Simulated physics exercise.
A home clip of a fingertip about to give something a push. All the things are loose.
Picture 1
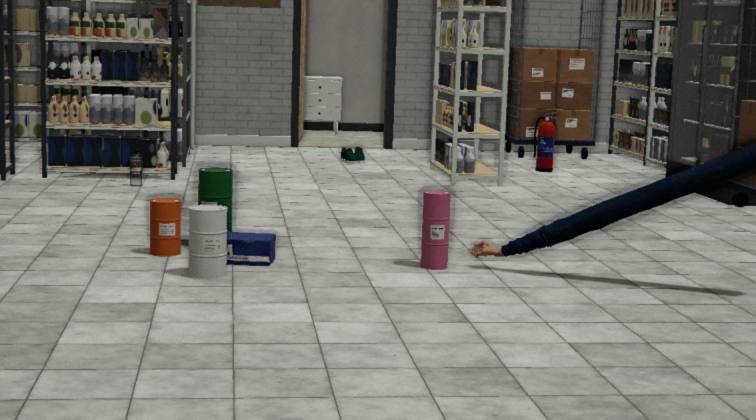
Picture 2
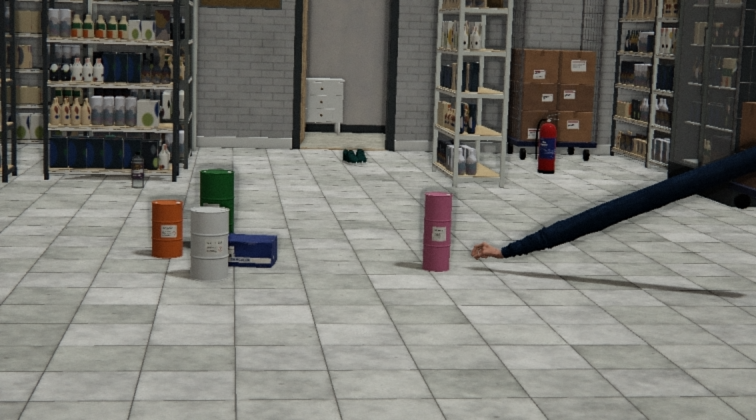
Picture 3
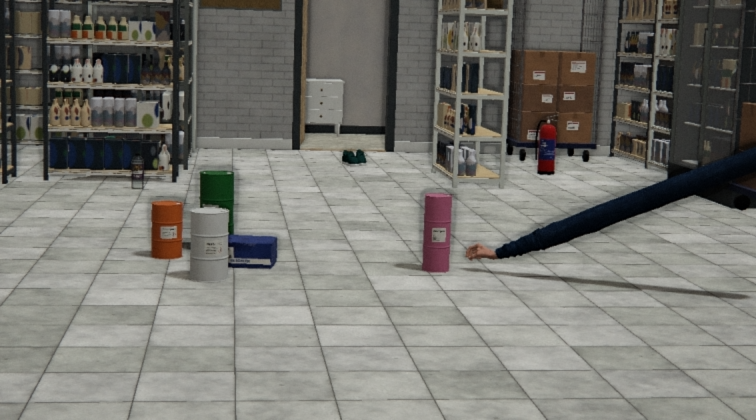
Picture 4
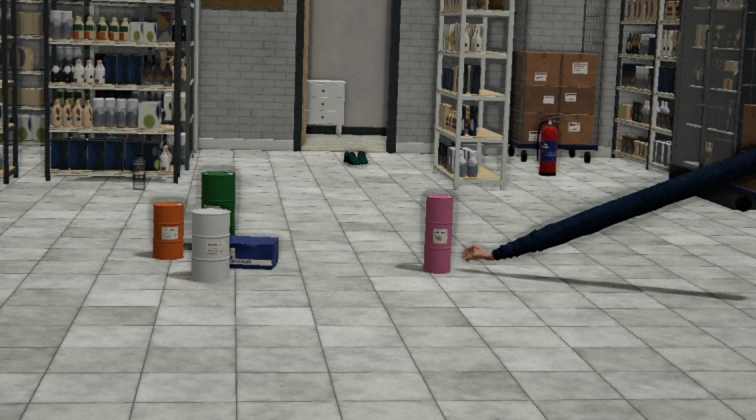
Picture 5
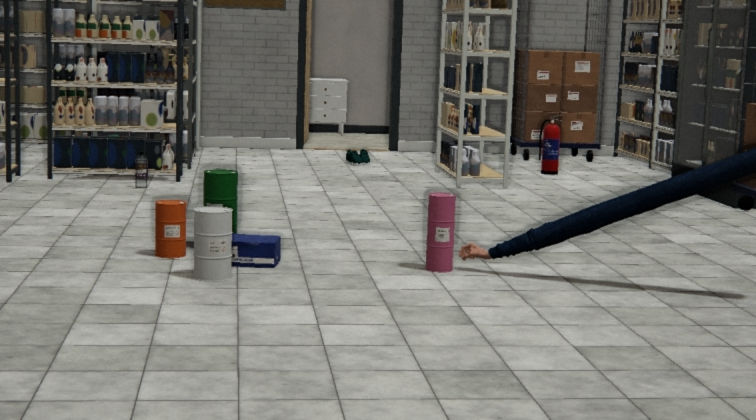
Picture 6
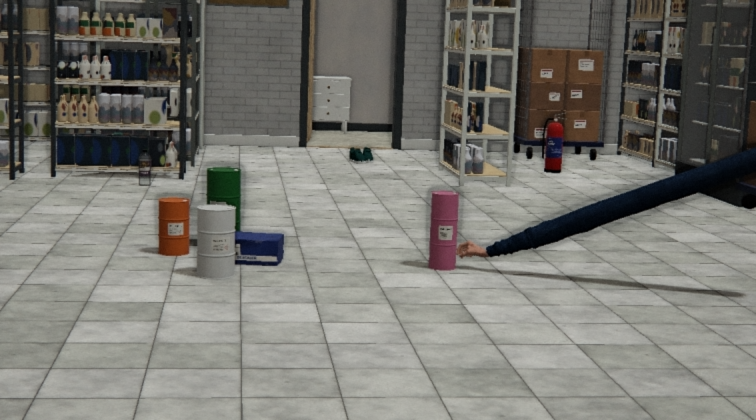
In this clip, a dark-sleeved arm reaches in from the right and its hand edges slightly left toward a pink canister, while orange, white and green drums and a blue box stay in place on the tiled floor.
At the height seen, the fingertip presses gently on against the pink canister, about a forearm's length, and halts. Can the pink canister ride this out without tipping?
The pink canister keeps standing.
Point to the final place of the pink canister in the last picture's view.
Around (379, 230).
Then, 0.30 s after the last picture, pink canister slid a little near (433, 230).
Then, 0.70 s after the last picture, pink canister slid about its own width near (417, 230).
Then, 1.10 s after the last picture, pink canister slid about its own width near (401, 230).
Then, 1.50 s after the last picture, pink canister slid well along near (384, 230).
At rest, moved from the start, pink canister. Seen from the same camera at the end, pink canister near (379, 230).
